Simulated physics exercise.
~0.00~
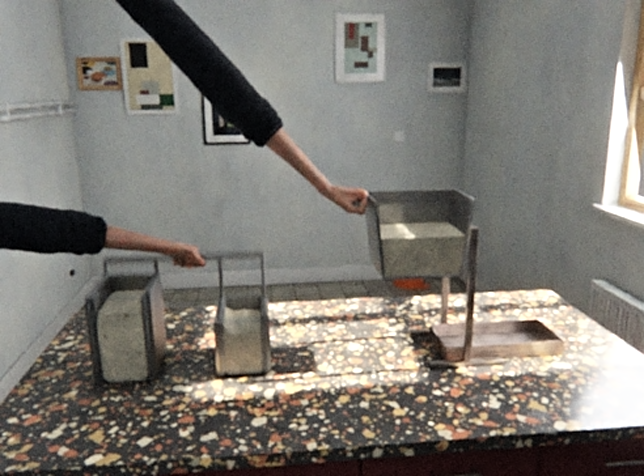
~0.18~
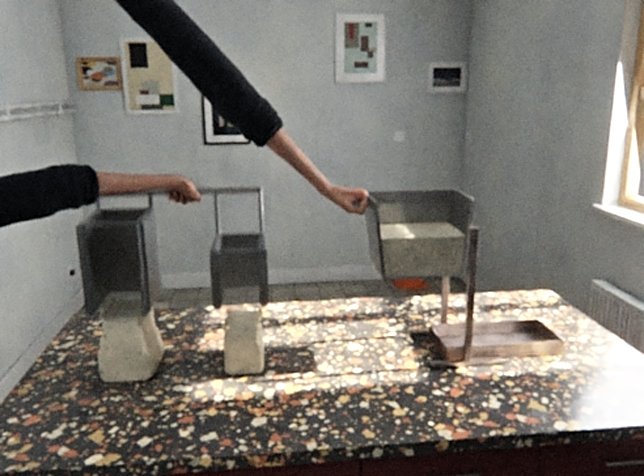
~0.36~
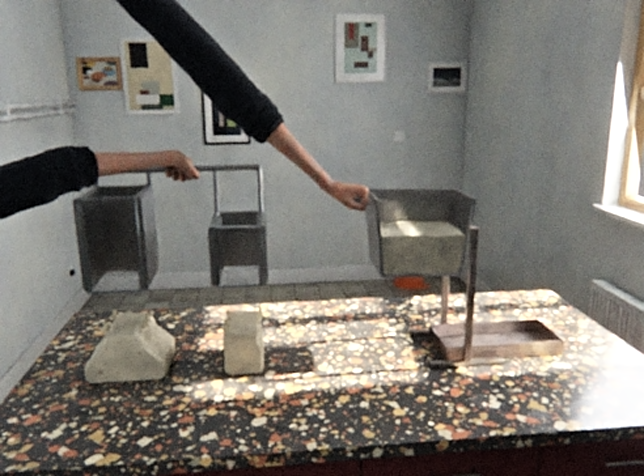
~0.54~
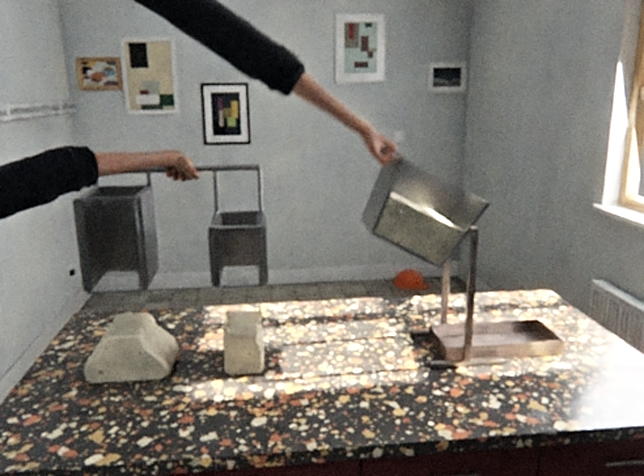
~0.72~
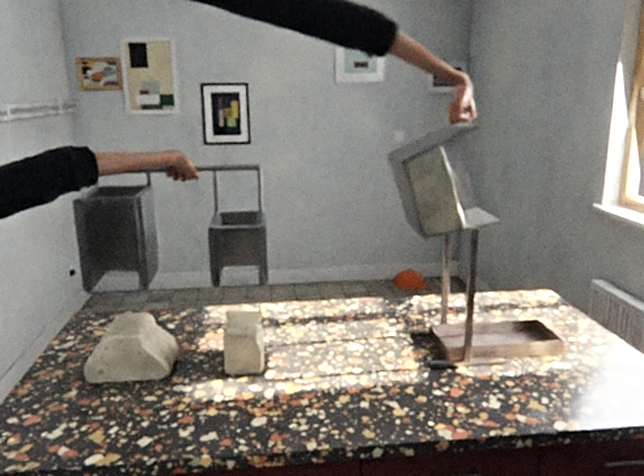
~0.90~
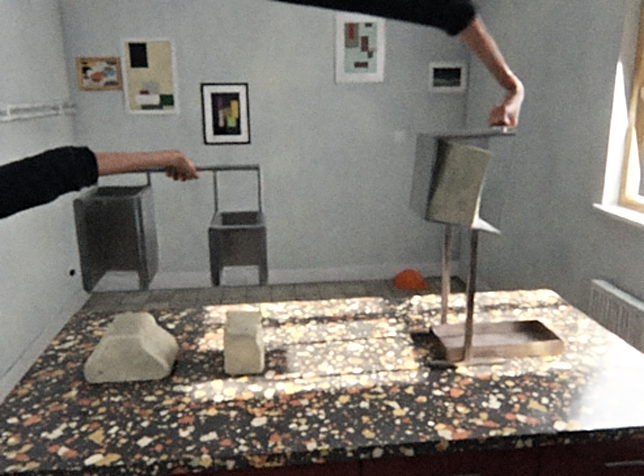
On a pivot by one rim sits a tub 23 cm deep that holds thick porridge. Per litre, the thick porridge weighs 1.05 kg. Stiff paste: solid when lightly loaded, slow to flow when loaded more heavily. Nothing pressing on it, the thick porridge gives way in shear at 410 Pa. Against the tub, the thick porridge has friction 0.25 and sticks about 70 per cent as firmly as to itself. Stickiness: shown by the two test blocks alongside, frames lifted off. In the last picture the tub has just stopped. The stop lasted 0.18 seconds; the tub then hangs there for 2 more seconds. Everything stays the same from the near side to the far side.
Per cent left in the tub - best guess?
Best guess: 45 %.
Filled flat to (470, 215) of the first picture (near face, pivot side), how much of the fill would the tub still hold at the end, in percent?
In that case, around 30 percent.
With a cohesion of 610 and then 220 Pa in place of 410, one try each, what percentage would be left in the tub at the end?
It'd be some 55 percent the first time and some 35 percent the second.
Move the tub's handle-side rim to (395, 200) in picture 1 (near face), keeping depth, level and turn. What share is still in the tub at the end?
Then about 70 %.
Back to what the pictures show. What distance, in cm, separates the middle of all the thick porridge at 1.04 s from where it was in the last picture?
Around 8 cm.
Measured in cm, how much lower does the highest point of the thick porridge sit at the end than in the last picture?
The top ends up some 17 cm below its level in the last picture.
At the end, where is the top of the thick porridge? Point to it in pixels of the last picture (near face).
Close to pixel (459, 201).
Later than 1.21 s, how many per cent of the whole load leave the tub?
About 5 per cent.
By 1.04 s, the tub is at 95 degrees and holds 91 %.
By 1.21 s, the tub is at 95 degrees and holds 50 %.
By 1.38 s, the tub is at 95 degrees and holds 46 %.
By 1.55 s, the tub is at 95 degrees and holds 45 %.
By 2.90 s, at the end, the tub is at 95 degrees and holds 45 %.
